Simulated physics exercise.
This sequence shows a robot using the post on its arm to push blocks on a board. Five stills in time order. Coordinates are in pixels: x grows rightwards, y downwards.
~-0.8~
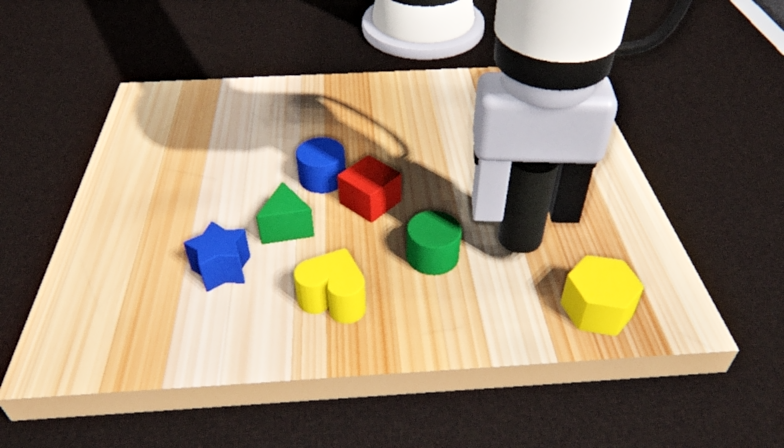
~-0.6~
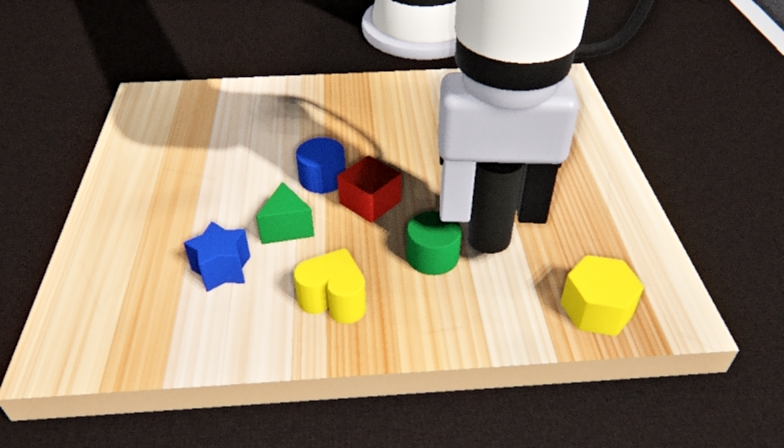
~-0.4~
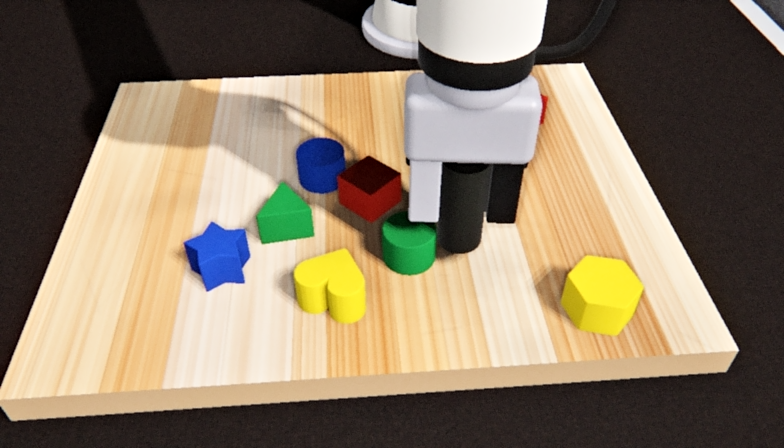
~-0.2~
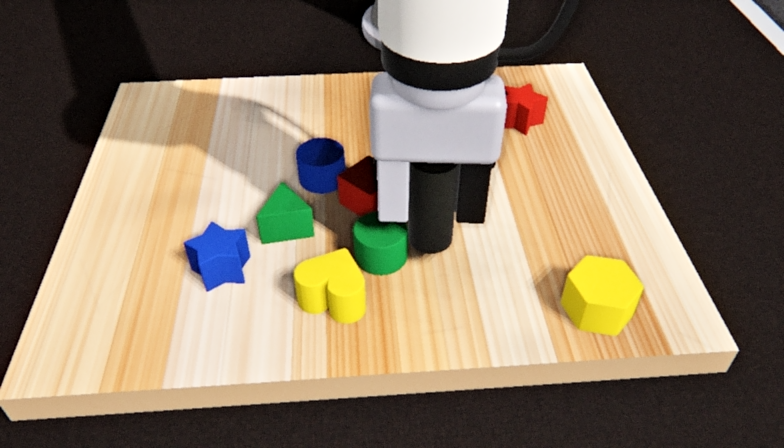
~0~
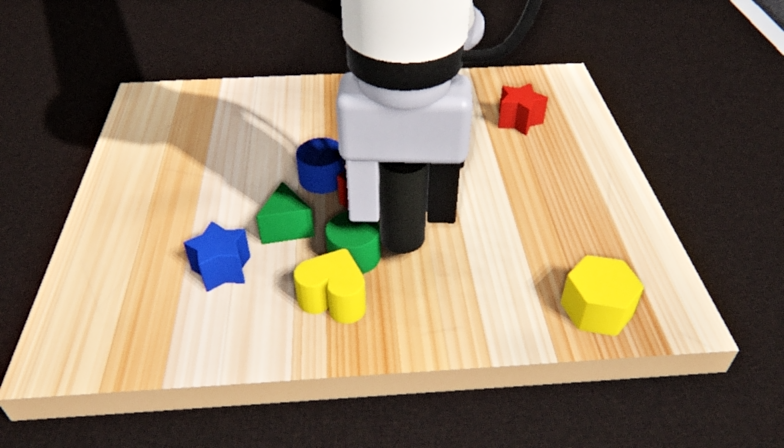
The footage shows a robot arm moving left across a wooden board of colored blocks, its dark post pushing the green circular block left toward the yellow heart-shaped block while a red star-shaped block comes into view behind.
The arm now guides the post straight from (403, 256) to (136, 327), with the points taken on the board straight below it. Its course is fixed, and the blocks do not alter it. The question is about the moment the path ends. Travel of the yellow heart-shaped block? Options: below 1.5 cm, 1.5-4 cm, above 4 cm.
Middling, 1.5 to 4 cm.
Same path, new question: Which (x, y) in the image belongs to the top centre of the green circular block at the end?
If I read the scene right, the answer is (254, 228).
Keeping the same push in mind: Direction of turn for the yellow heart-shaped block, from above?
Seen from above, its turn is counter-clockwise.
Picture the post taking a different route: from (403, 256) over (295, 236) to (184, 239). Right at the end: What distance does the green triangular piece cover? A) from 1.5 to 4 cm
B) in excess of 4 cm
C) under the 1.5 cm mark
Correct choice: B.
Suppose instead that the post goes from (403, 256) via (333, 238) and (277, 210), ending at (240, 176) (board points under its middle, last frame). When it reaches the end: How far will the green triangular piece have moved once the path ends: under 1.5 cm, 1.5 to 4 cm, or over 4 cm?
More than 4 cm.
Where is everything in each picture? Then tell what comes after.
Post's lower end at (520, 238); blue star-shaped block at (215, 241); green triangular piece at (283, 202); yellow heart-shaped block at (331, 272); green circular block at (434, 228), in the first frame.
Post at (489, 239); blocks still, in the second frame.
Post at (459, 239); green circular block at (410, 228), in the third frame.
Post at (430, 239); green circular block at (380, 228), in the fourth frame.
Post at (403, 239); blue star-shaped block at (215, 241); green triangular piece at (283, 202); yellow heart-shaped block at (331, 272); green circular block at (353, 228), in the fifth frame.
On the path given first. One third of the way, post at (315, 261); green triangular piece at (279, 198); yellow heart-shaped block at (308, 288), turned 55° anticlockwise; green circular block at (276, 229).
Two thirds of the way, post at (226, 284); blue star-shaped block at (204, 239), turned 20° anticlockwise; green triangular piece at (278, 197); yellow heart-shaped block at (295, 294), turned 85° anticlockwise; green circular block at (254, 228).
At the end, post at (129, 310); blue star-shaped block at (203, 239), turned 15° anticlockwise; green triangular piece at (278, 197); yellow heart-shaped block at (295, 294), turned 85° anticlockwise; green circular block at (254, 228).
